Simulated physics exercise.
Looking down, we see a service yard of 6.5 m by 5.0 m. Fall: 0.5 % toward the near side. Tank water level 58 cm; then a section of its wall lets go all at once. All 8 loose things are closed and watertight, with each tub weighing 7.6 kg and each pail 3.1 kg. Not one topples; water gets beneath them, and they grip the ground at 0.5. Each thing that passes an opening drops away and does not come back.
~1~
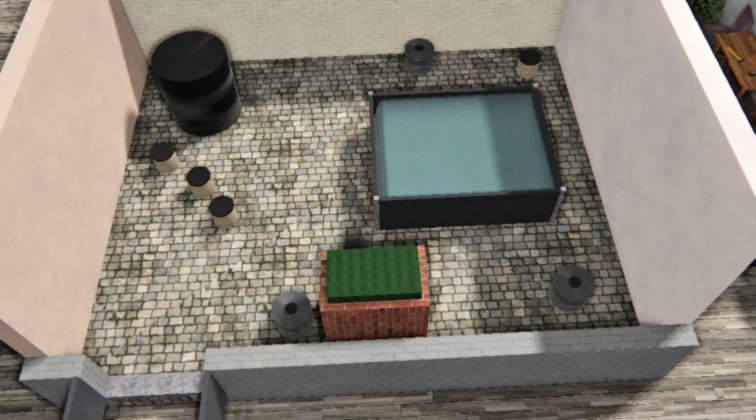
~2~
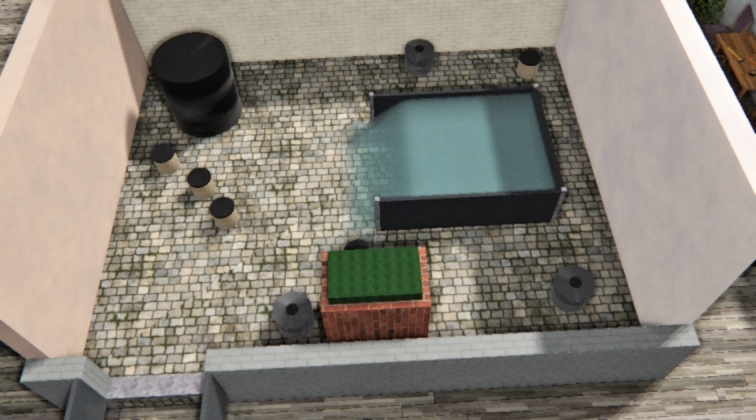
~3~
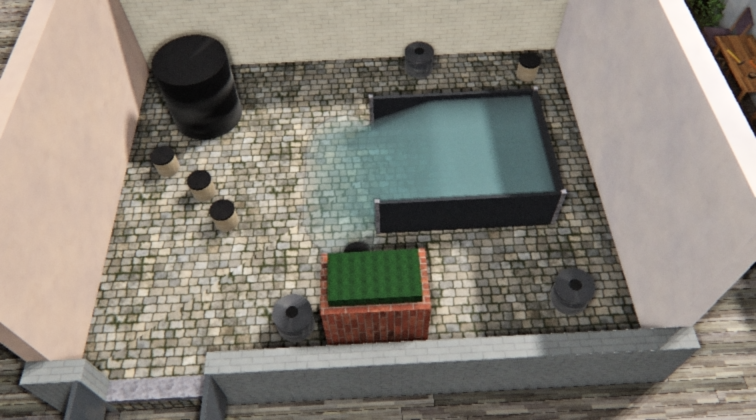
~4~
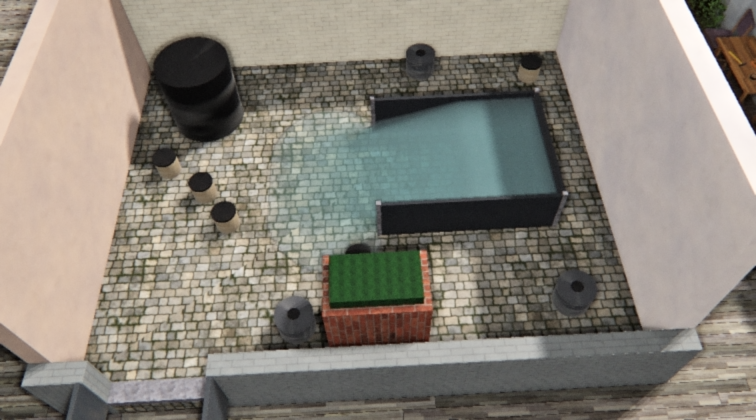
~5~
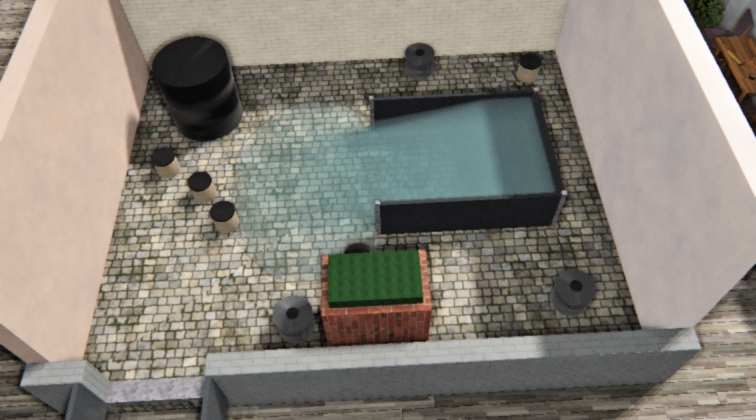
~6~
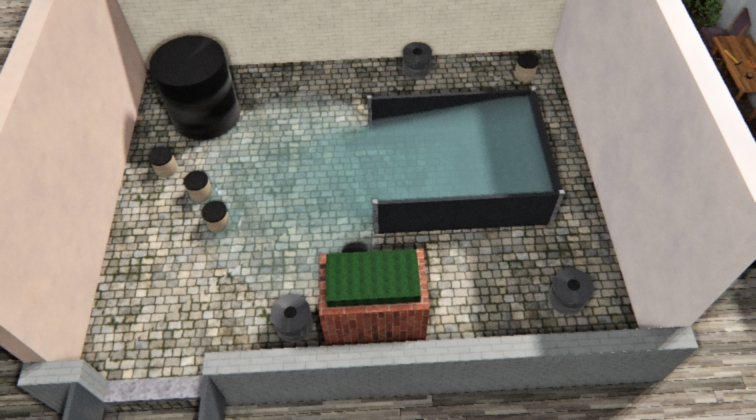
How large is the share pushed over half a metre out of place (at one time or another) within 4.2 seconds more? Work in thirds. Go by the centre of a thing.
The share is between one third and two thirds.
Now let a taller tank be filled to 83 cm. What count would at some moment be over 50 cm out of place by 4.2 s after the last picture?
Then the count would be 5.
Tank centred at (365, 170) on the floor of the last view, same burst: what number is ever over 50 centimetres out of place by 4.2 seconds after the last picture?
Then the count would be 5.
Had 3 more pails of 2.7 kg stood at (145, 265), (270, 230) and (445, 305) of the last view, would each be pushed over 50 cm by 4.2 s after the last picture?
In order: Beyond it, beyond it, within it.
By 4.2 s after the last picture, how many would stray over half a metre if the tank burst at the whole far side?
You'd get 6 in that case.
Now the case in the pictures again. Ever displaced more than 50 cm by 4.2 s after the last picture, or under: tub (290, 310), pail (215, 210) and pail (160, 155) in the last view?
The first is inside the limit, the second beyond the limit, and the third beyond the limit.
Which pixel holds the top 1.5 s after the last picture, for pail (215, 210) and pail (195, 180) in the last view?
First near (98, 274), second near (119, 184).
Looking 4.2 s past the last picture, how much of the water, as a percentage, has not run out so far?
Remaining: Approx. 84 per cent.
Then, 0.4 s after the last picture 2 of 8 are over 50 cm from their spots; 0 afloat.
Then, 1.5 s after the last picture 3 of 8 are over 50 cm from their spots; 3 afloat.
Then, 2.8 s after the last picture 3 of 8 are over 50 cm from their spots; 3 afloat.
Then, 4.2 s after the last picture 3 of 8 are over 50 cm from their spots, and 3 have been at some point; 3 afloat.
